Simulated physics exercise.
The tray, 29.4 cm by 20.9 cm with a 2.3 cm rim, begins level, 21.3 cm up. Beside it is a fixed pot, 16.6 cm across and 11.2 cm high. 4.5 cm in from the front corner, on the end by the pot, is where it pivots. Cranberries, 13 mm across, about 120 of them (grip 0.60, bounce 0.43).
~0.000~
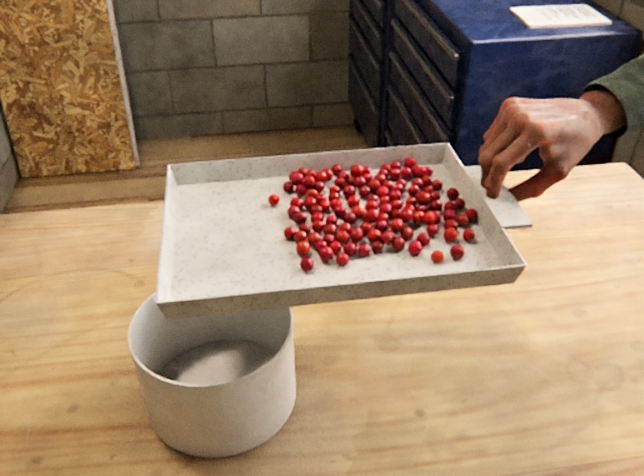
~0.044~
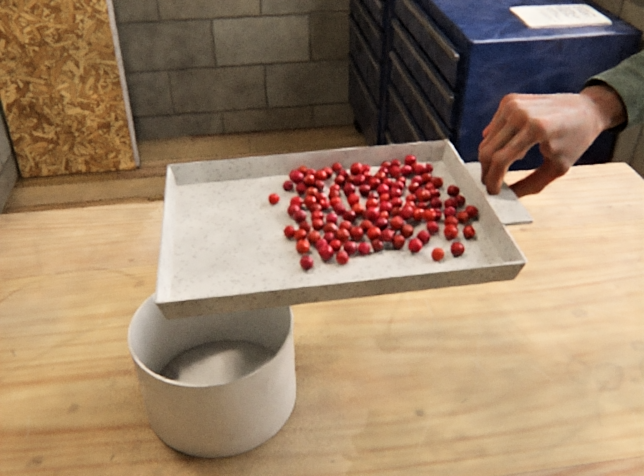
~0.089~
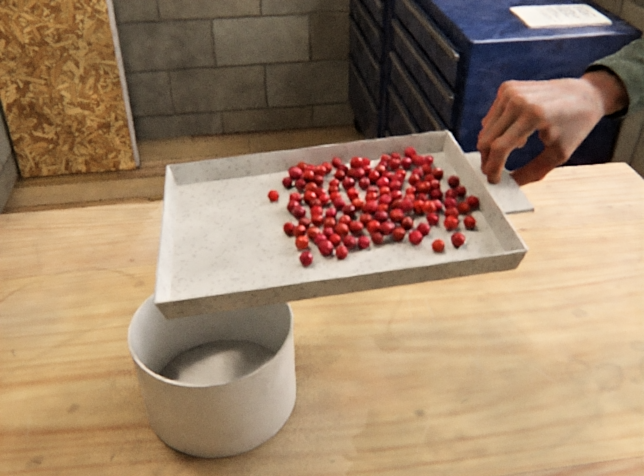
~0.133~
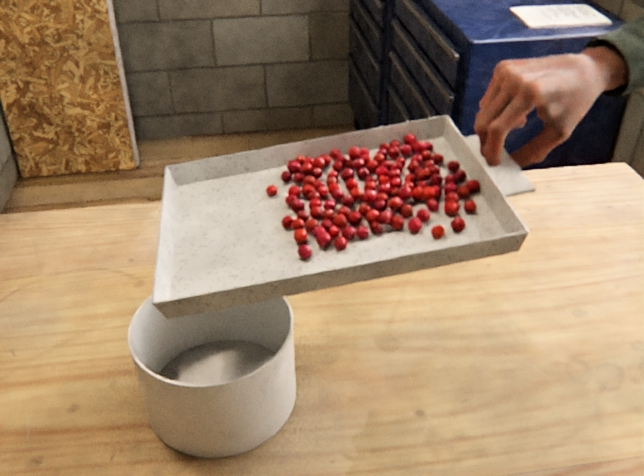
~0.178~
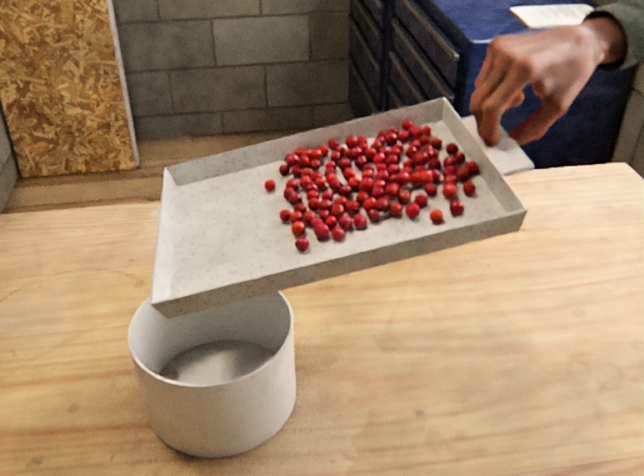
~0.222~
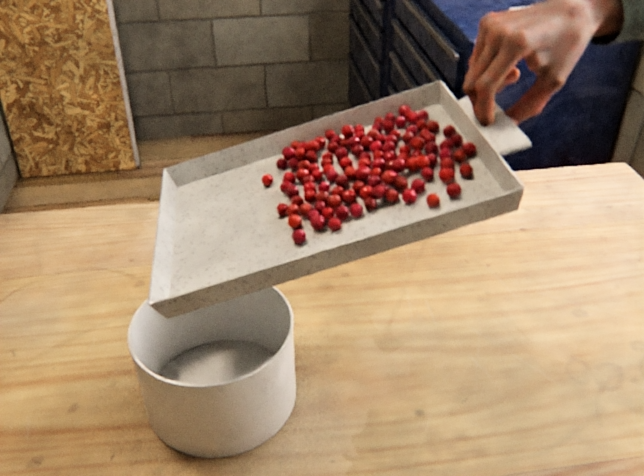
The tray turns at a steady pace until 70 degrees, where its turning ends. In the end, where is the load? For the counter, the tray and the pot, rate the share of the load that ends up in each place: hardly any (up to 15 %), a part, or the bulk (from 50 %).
Share of the load - the counter: A part, the tray: The bulk, the pot: Hardly any.
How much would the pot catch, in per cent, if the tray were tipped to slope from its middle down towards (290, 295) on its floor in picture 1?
The share comes to about 0 in a hundred.
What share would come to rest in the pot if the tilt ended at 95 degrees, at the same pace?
Roughly 15 percent.
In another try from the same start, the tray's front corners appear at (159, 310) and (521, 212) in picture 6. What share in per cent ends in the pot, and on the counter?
Pot: 0, counter: 65.
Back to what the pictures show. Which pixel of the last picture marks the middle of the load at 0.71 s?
Load centre, approx.: (173, 203) px.
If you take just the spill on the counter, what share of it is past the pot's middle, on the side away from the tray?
Roughly 100 percent of the spill.
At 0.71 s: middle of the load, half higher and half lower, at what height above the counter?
Height: Around 24 cm.
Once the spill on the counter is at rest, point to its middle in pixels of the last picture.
At about (68, 376).
After 0.52 s, tilt 42 degrees; the tray holds 100 %, the pot 0 %.
After 0.71 s, tilt 60 degrees; the tray holds 100 %, the pot 0 %.
After 1.03 s, tilt 70 degrees; the tray holds 65 %, the pot 0 %.
At rest (1.8 s), counter 35 %, tray 65 %, pot 0 %.
